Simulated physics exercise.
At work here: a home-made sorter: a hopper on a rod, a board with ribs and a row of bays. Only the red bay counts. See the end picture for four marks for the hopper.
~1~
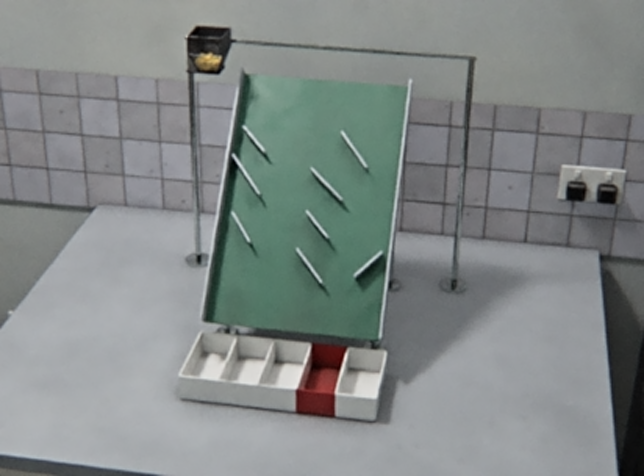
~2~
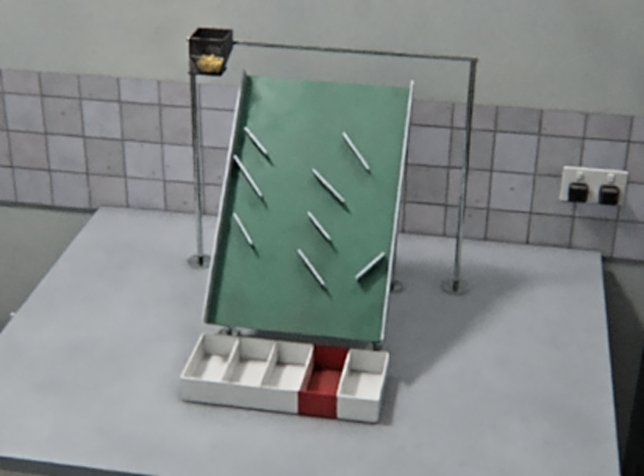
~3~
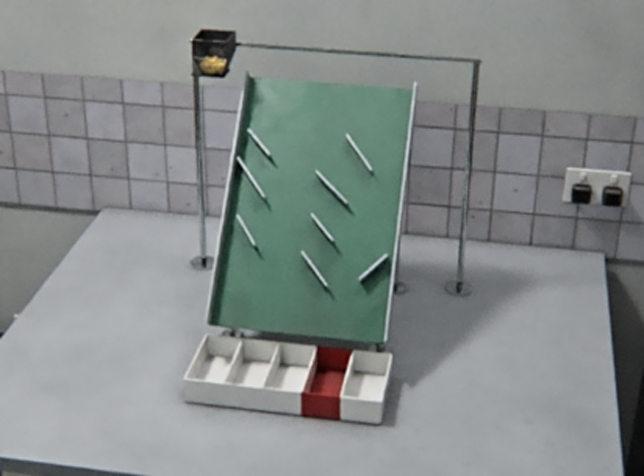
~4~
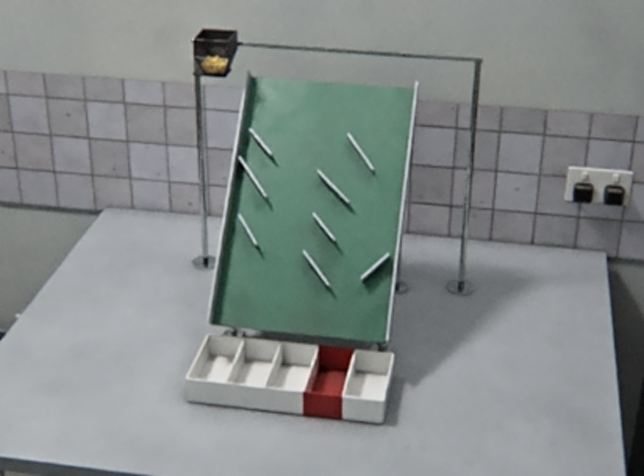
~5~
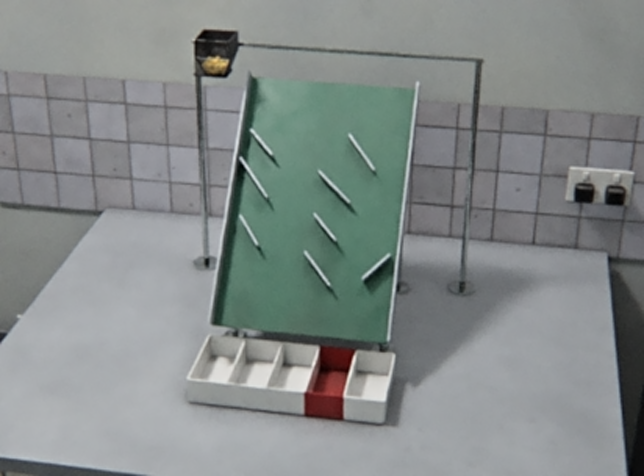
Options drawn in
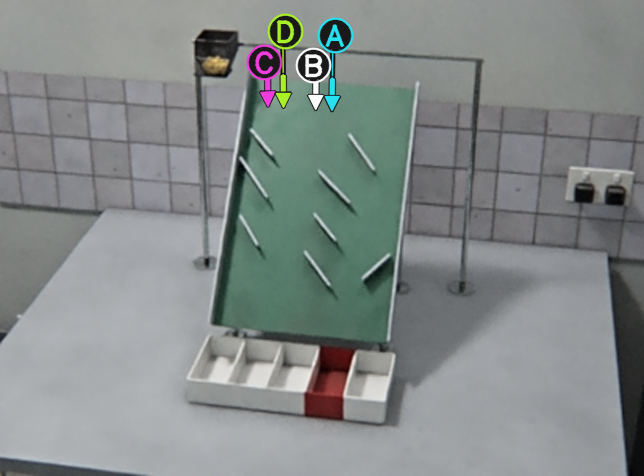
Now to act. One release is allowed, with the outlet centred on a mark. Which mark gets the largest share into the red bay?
The best mark is A.
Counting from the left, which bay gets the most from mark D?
The third.
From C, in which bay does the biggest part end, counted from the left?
The third from the left.
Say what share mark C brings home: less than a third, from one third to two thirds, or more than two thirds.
Mark C gives less than a third.
On the marked copy, mark A meets the board at (332, 105); mark B meets the board at (315, 104); mark C meets the board at (267, 101); mark D meets the board at (283, 102).
With A, close to a third in the red bay, close to half in other bays, a small share outside the box.
With B, a small share in the red bay, close to two thirds in other bays, a small share outside the box.
With C, only a few in the red bay, the bulk in other bays, a small share held on the board, a small share outside the box.
With D, only a few in the red bay, the bulk in other bays, a small share outside the box.
